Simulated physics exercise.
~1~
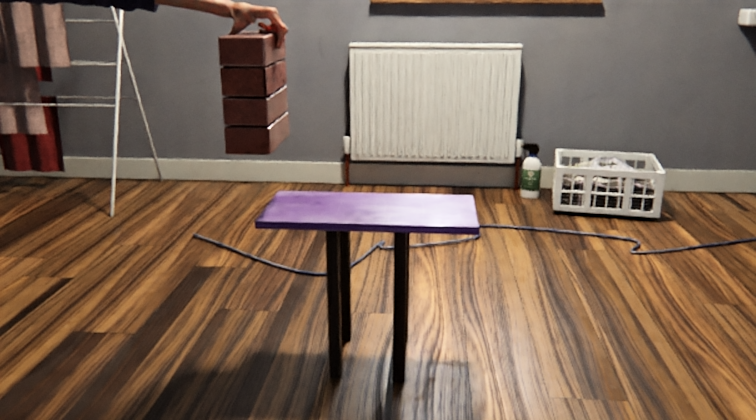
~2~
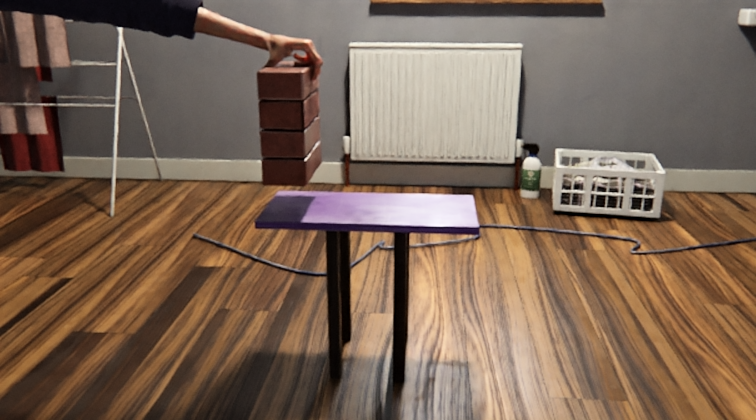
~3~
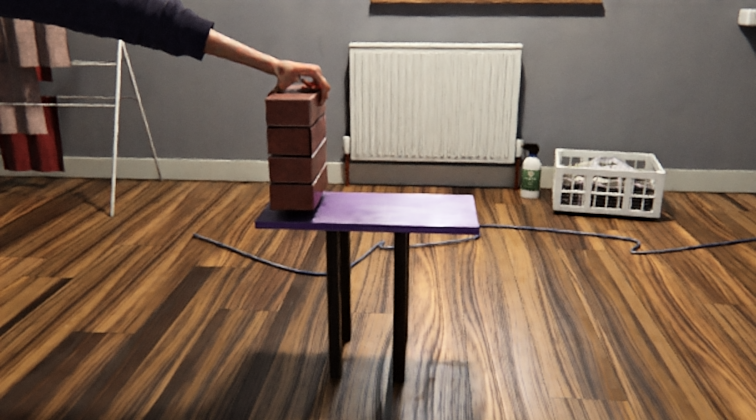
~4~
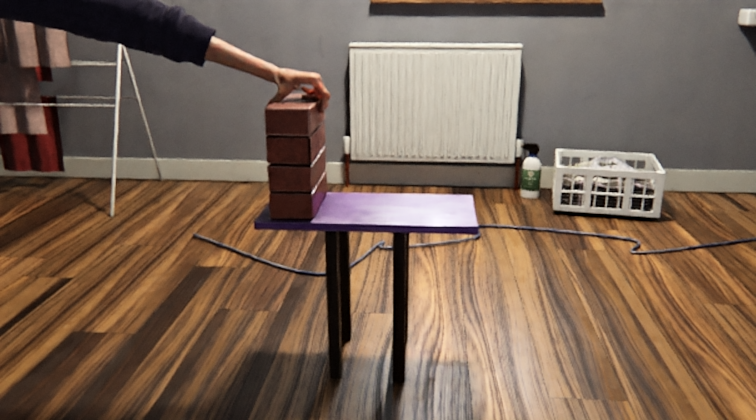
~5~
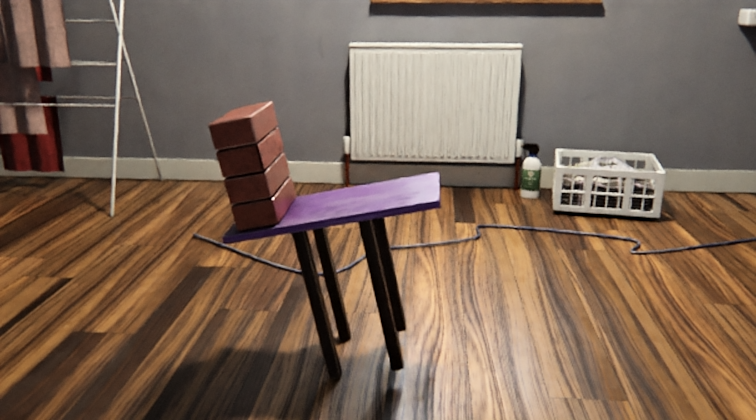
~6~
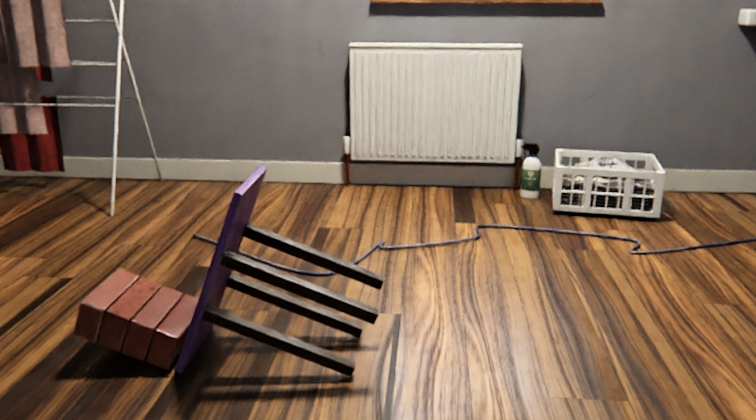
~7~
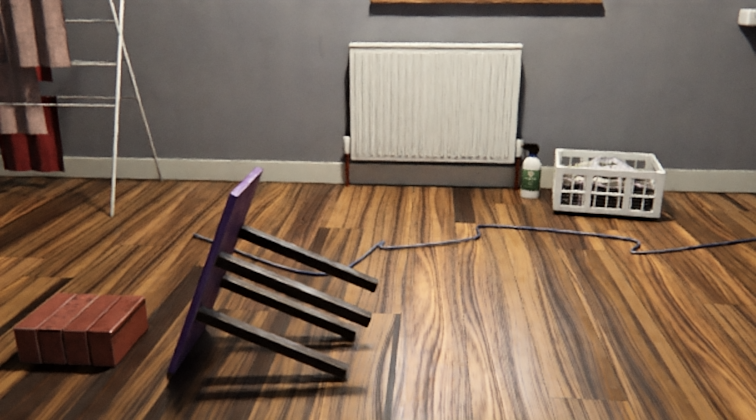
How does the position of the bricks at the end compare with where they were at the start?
At the start the bricks are held in the air by a hand, above and to the left of the table. At the end they lie on the floor at the far left, beside the toppled table.
